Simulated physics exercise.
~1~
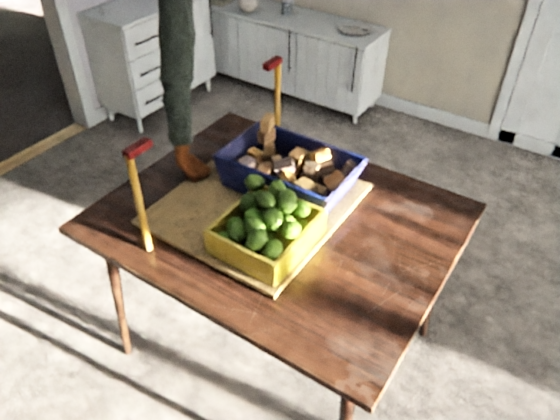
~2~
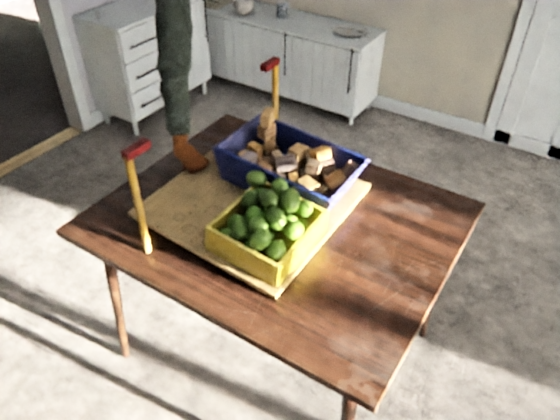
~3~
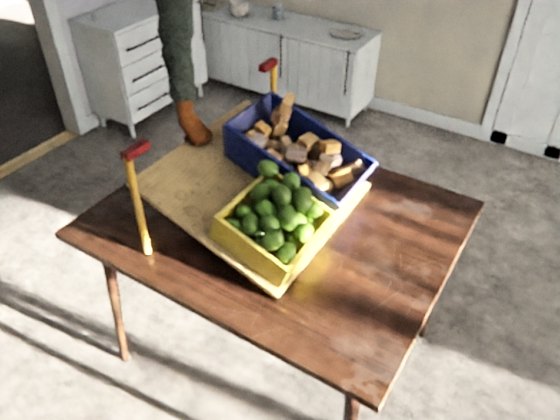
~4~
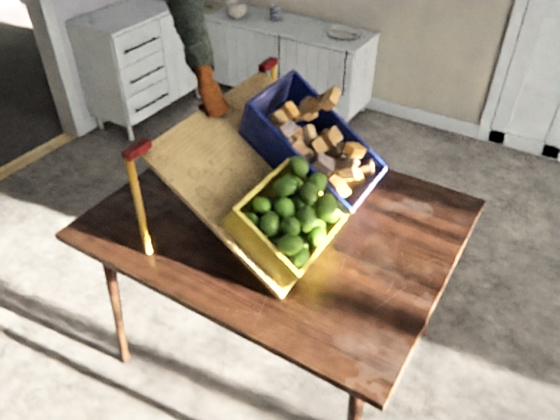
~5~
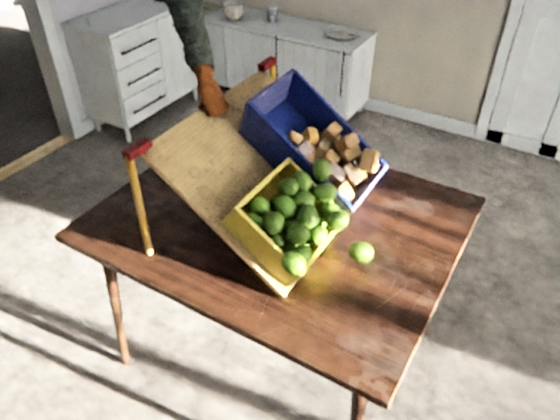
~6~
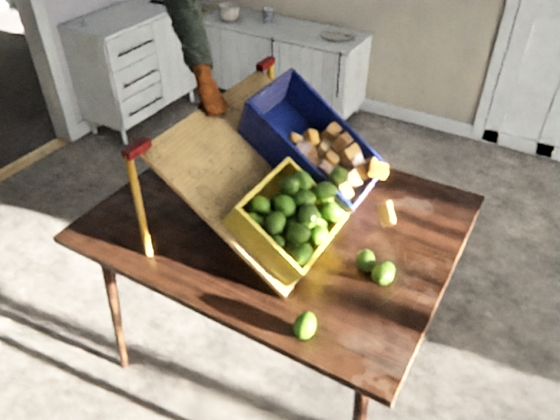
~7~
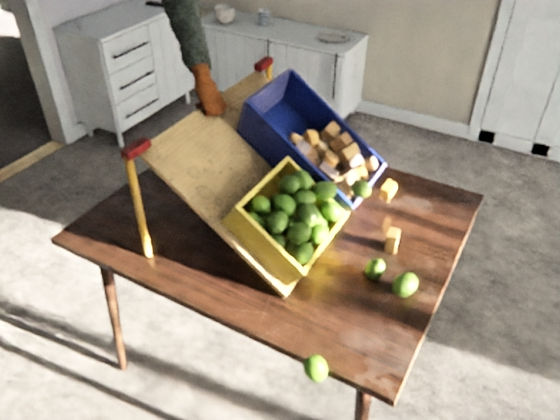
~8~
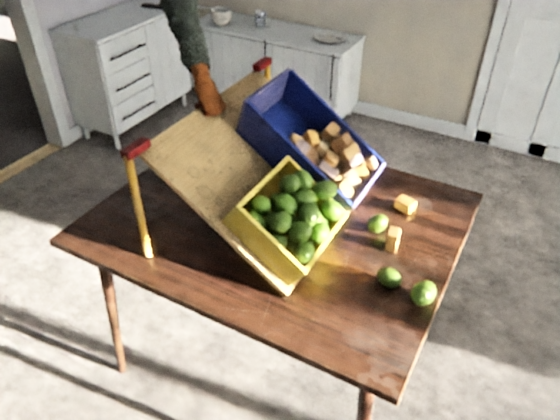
Board tilting steeply on a wooden table, boxes of wooden blocks and green fruit staying put while a few pieces spill out.
